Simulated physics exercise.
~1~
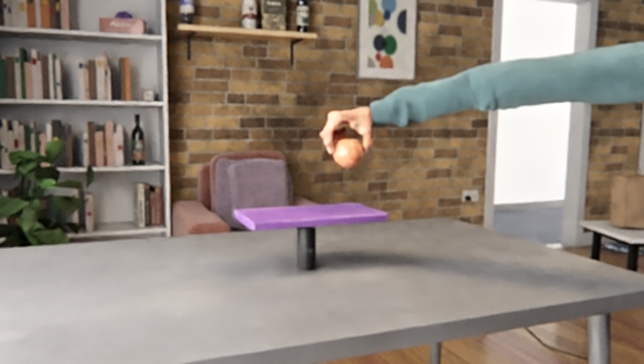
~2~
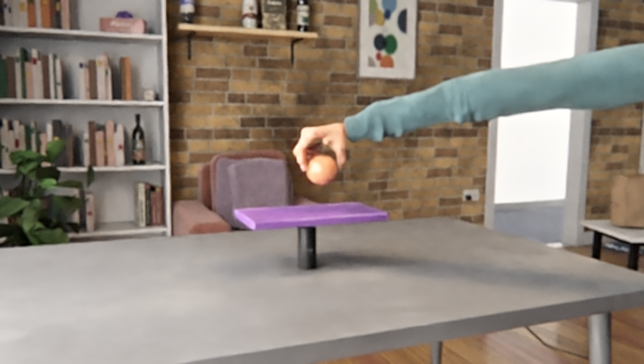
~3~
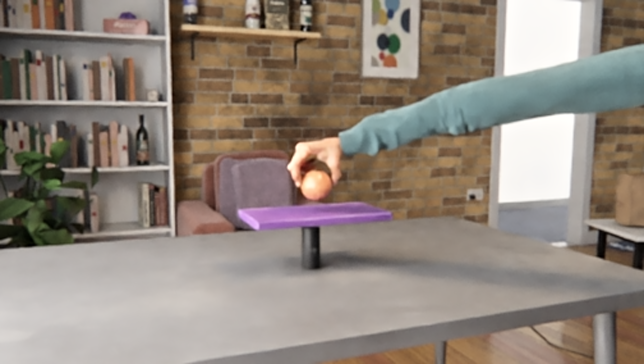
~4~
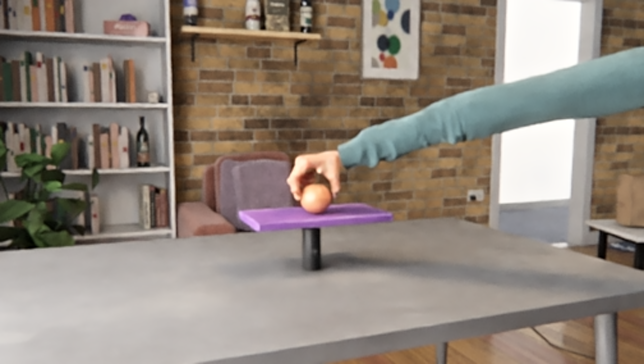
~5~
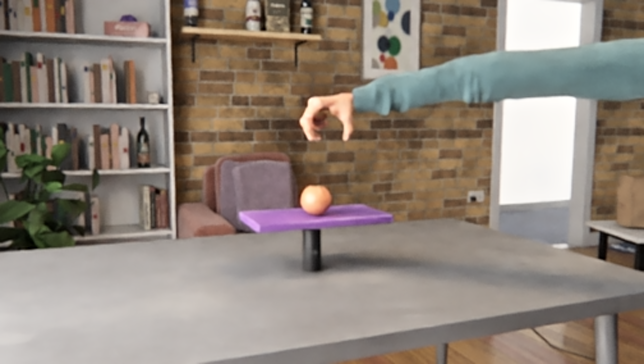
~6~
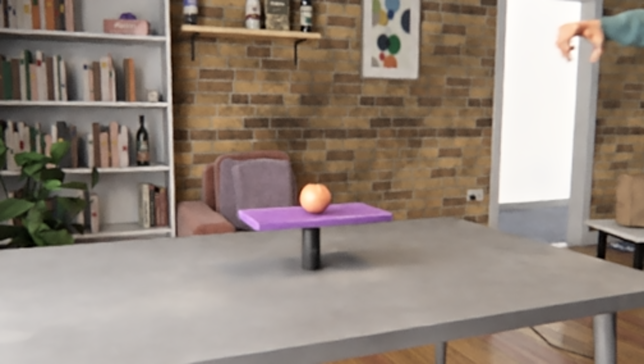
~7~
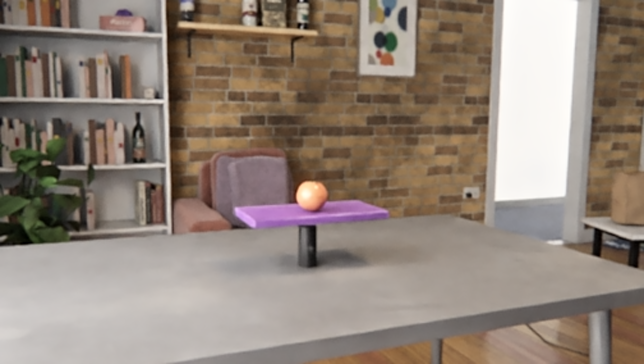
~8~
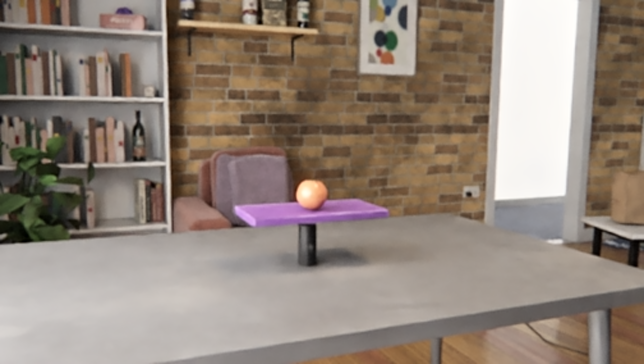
An arm in a teal sleeve reaches in from the right over a grey table, seen from slightly above the tabletop in a gently swaying hand-held view, with a brick wall, bookshelves and a pinkish armchair behind. On the table, a flat purple lid rests across an upright black shaker. The hand carries an orange tomato left and down, then sets it on the lid, close to the middle above the shaker. The fingers let go, and the hand lifts and withdraws to the right, out of view. The tomato stays put, and the little tower remains balanced and still.
